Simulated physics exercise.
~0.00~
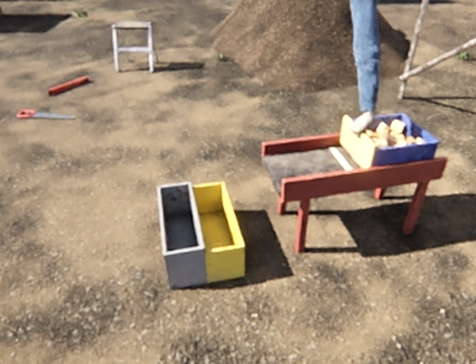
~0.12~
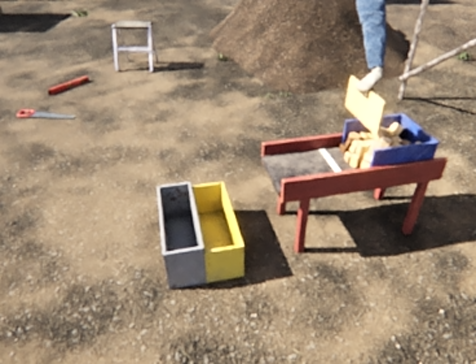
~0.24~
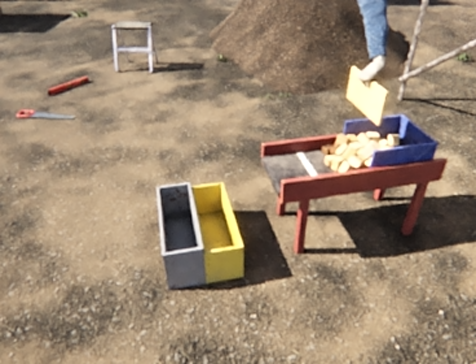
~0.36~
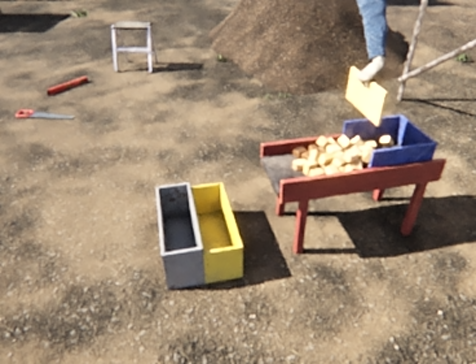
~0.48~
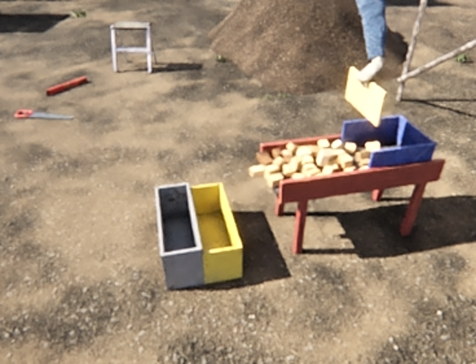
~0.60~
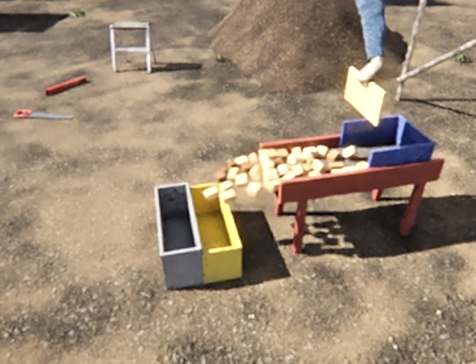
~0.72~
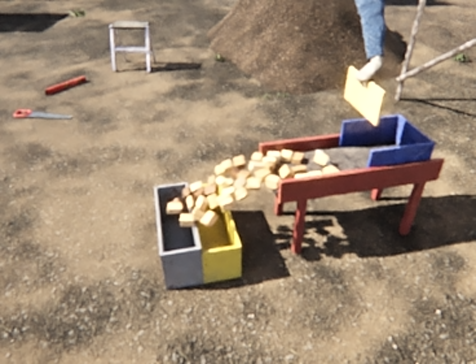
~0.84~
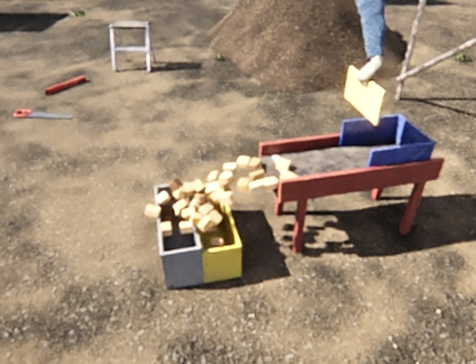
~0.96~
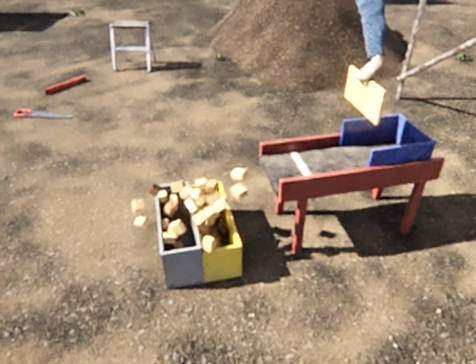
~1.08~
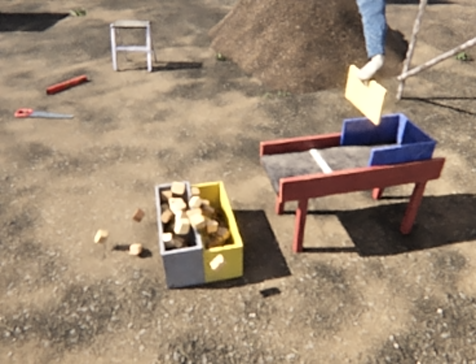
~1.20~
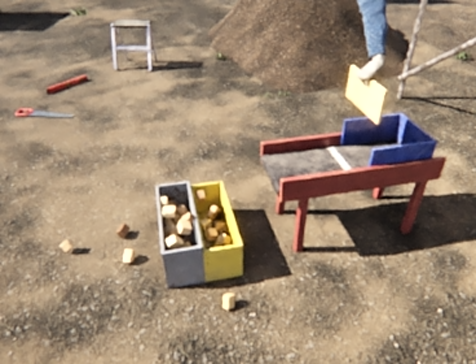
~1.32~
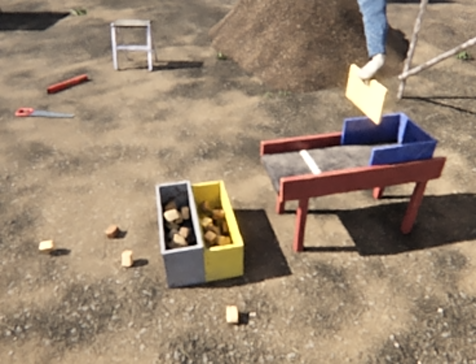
A hand lifting a gate as wooden blocks ride a belt leftward and tumble into grey and yellow boxes, a few landing outside.
